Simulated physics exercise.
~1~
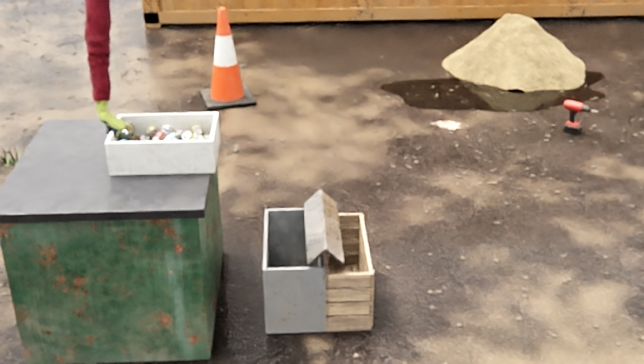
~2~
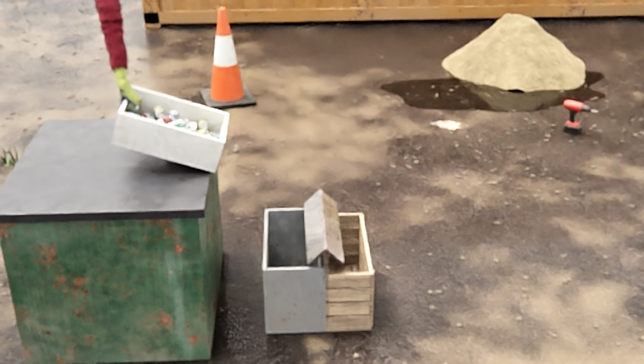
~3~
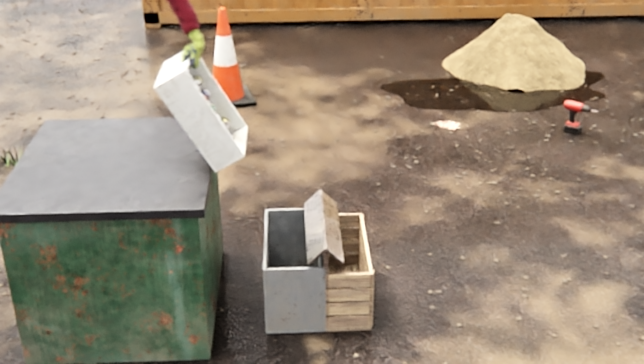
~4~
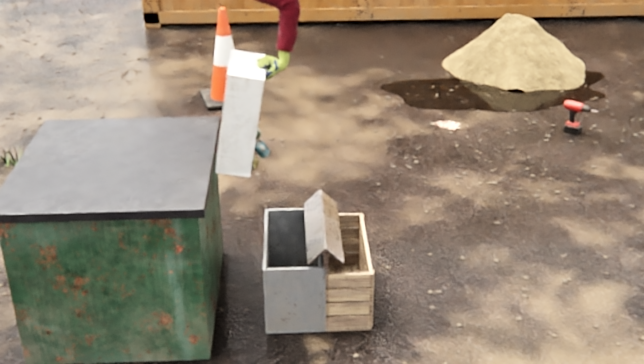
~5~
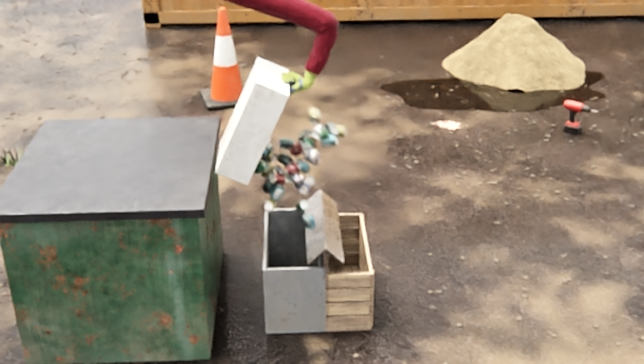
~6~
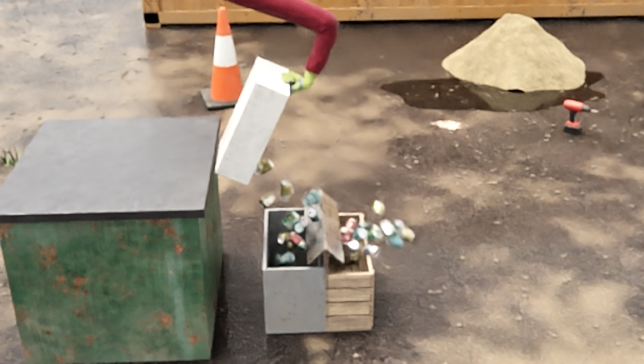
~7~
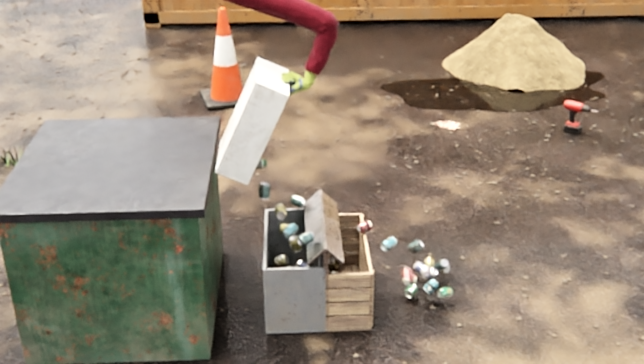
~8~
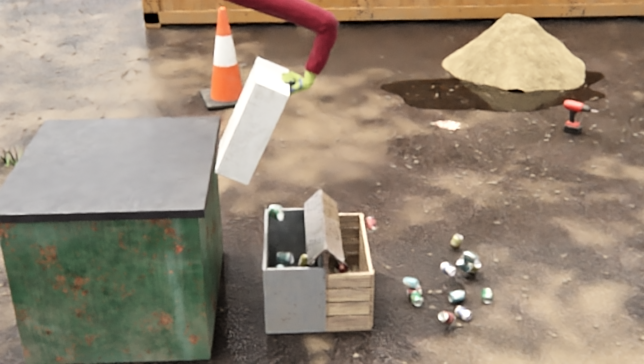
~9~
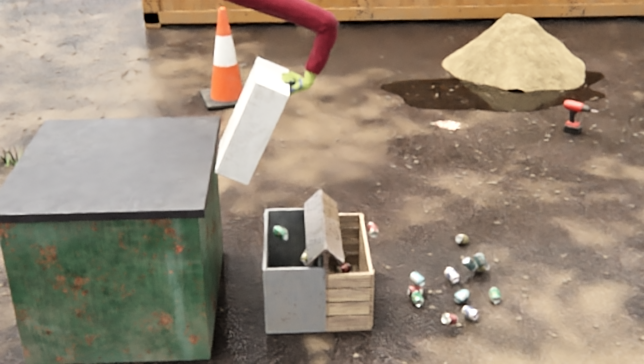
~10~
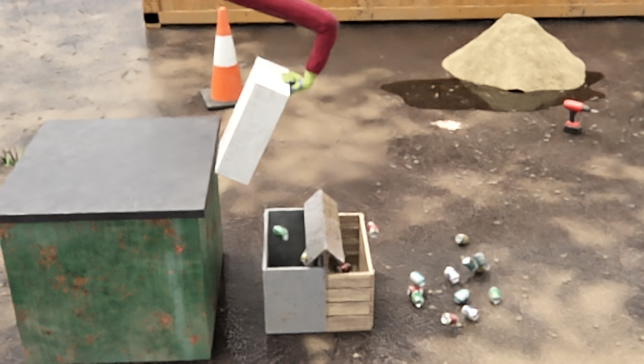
At the start, a gloved hand in a red sleeve grips a white box of small cans on a dark-topped green bench, with a grey trough and a wooden tub on the ground to its right. The hand lifts the box and tips it rightward over the bench's edge. Turned past upright, it spills the cans in a tumbling cluster onto the roof-shaped splitter. Some drop into the grey trough, while others fly over the wooden tub and scatter on the ground beyond. Finally the cans lie still, few showing in the tub, as the hand holds the box tilted.
